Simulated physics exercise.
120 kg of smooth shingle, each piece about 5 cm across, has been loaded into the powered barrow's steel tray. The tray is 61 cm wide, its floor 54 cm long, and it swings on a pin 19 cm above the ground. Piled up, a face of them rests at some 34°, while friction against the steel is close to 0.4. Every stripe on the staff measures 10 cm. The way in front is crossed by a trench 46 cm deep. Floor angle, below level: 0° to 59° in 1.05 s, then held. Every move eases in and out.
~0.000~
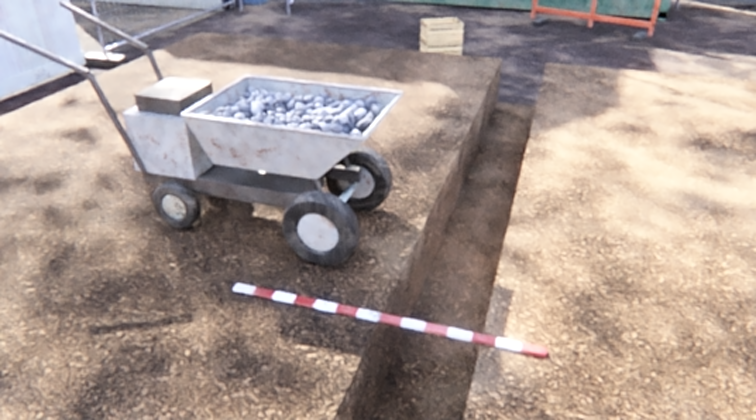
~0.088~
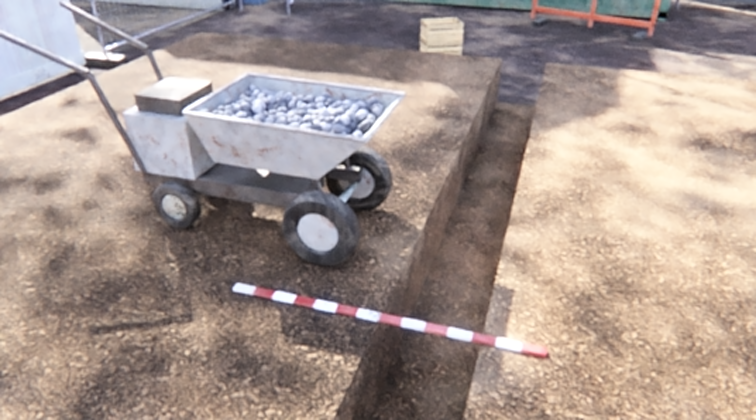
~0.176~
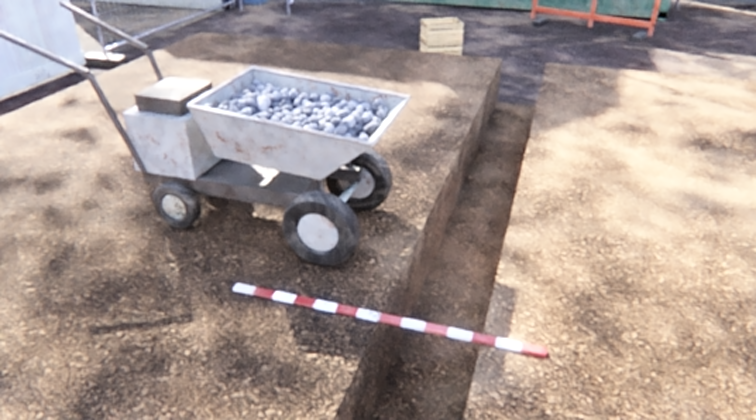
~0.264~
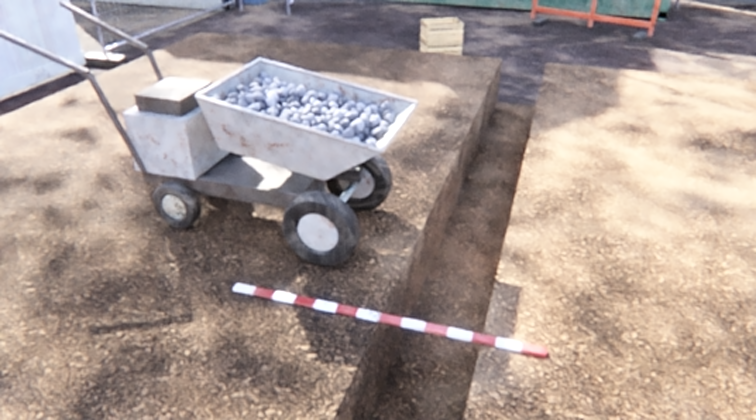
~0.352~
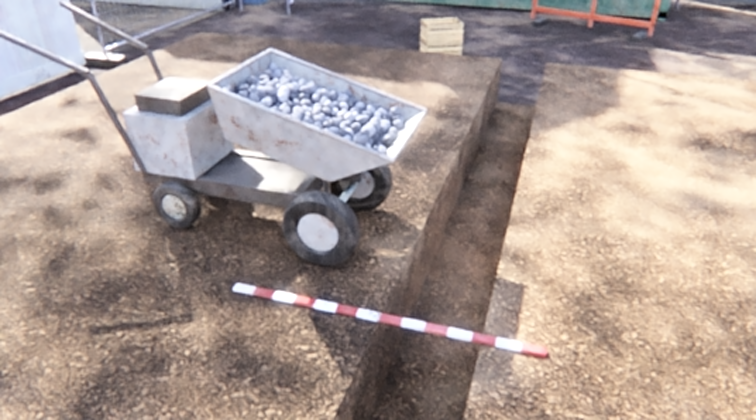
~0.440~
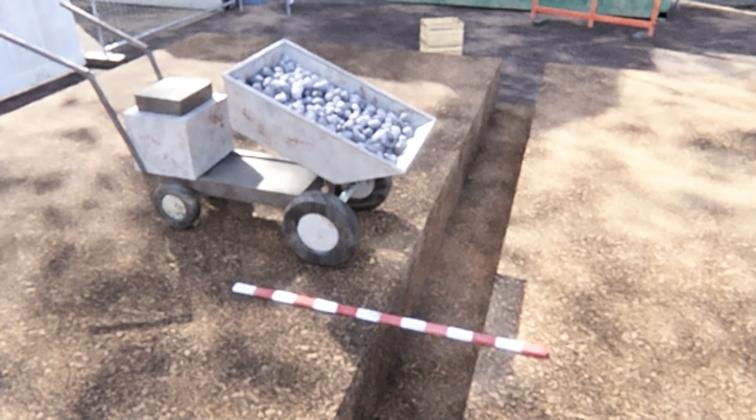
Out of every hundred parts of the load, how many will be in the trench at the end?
Close to 71 in every hundred.
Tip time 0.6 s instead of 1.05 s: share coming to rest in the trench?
Then some 55 per cent would.
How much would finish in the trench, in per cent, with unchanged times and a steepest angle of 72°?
Then about 75 per cent.
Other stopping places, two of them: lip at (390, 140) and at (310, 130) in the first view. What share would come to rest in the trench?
50 %, then 100 %.
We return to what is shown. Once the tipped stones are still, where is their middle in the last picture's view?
The tipped stones centre close to (475, 316).
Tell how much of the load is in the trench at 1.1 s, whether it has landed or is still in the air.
Roughly 25% by that time.
After 0.8 s the floor is at 50°; 100 % in the tray; the foremost stones are at (435, 193).
After 1.1 s the floor is at 59°; 71 % in the tray, 27 % in the trench, 3 % past the trench; the foremost stones are at (510, 260).
After 1.5 s the floor is at 59°; 29 % in the tray, 43 % in the trench, 29 % past the trench; the foremost stones are at (624, 300).
After 3.5 s the floor is at 59°; 0 % in the tray, 71 % in the trench, 29 % past the trench; the foremost stones are at (748, 333).
